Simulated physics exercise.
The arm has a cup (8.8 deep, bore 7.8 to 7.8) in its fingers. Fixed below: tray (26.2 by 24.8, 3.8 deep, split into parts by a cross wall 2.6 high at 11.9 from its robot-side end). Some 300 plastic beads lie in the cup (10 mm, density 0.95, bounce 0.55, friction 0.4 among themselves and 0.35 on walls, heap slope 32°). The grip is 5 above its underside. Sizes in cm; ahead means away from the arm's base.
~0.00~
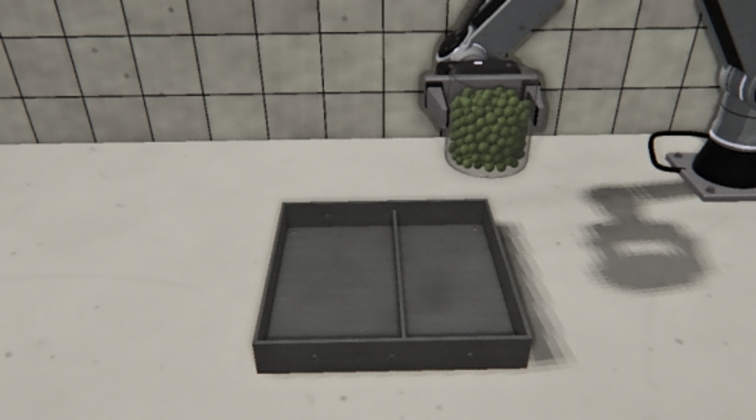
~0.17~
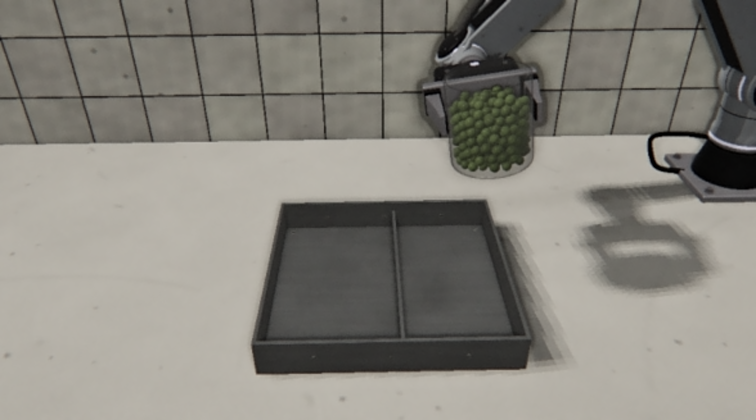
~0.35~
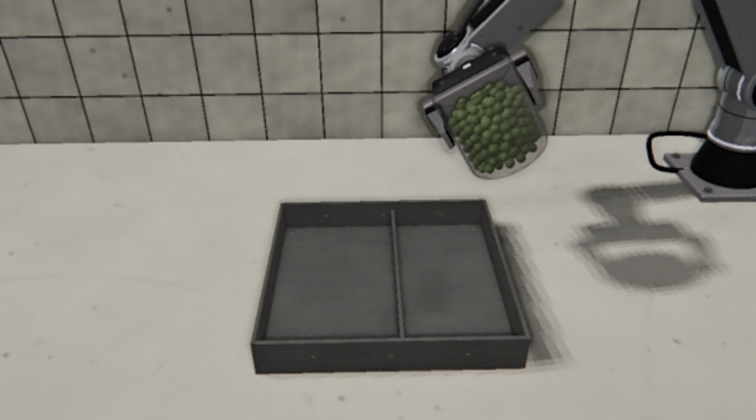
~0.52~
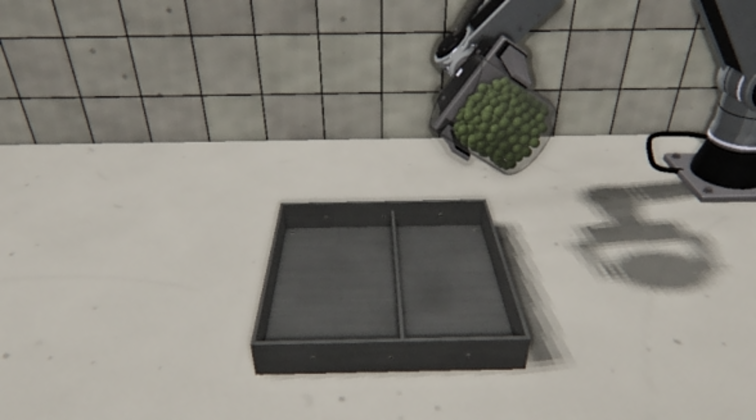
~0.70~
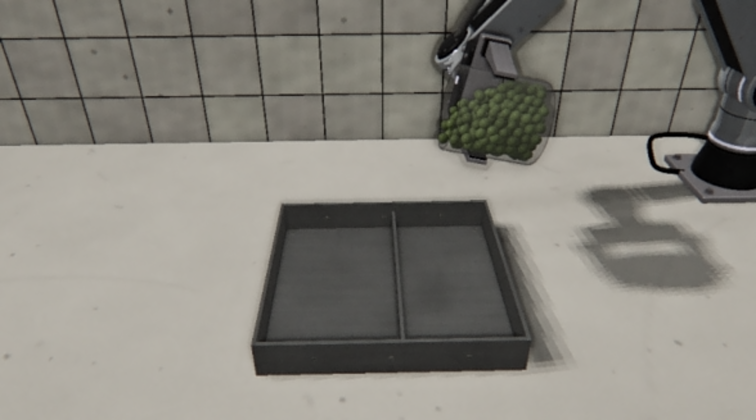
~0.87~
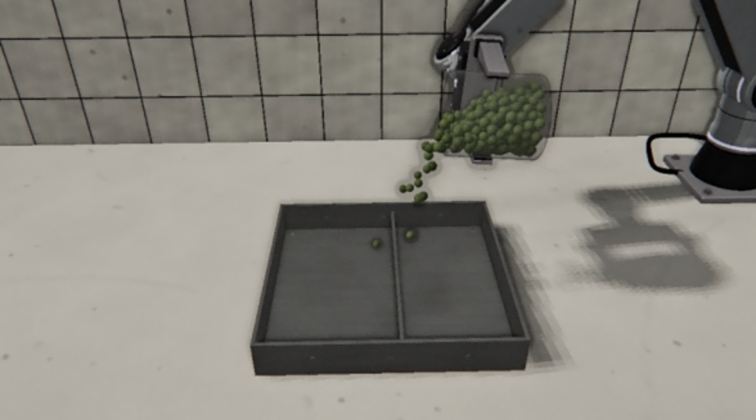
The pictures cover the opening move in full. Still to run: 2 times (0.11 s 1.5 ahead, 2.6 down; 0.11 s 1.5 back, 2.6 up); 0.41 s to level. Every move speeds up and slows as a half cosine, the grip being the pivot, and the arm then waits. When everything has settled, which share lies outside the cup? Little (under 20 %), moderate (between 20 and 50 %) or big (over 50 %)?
Outside the cup the share is moderate, between 20 and 50 %.
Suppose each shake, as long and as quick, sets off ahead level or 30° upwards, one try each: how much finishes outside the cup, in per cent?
About 70 and 75 per cent.
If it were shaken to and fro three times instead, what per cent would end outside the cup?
In that case some 35 per cent.
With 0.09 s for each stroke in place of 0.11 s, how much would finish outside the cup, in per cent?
Then about 35 per cent.
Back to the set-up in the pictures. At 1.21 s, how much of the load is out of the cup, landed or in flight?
Some 15 per cent.
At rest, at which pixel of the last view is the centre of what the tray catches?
Around (369, 278).
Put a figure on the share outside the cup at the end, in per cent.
Some 30 per cent.
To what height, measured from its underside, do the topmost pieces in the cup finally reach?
Some 6.5 cm.
After 1.21 s, tilted 86° forward, highest piece 21 above the table; 251 in the cup, 26 in the far-side part, 17 in the robot-side part, 8 in flight or on a rim.
After 1.55 s, tilted 32° forward, highest piece 24 above the table; 217 in the cup, 49 in the far-side part, 33 in the robot-side part, 3 in flight or on a rim.
After 1.92 s, level, highest piece 24 above the table; 216 in the cup, 52 in the far-side part, 34 in the robot-side part.
After 2.97 s, level, highest piece 24 above the table; 216 in the cup, 52 in the far-side part, 34 in the robot-side part.
In the end, 216 in the cup, 52 in the far-side part, 34 in the robot-side part. That is 28 % outside the cup.
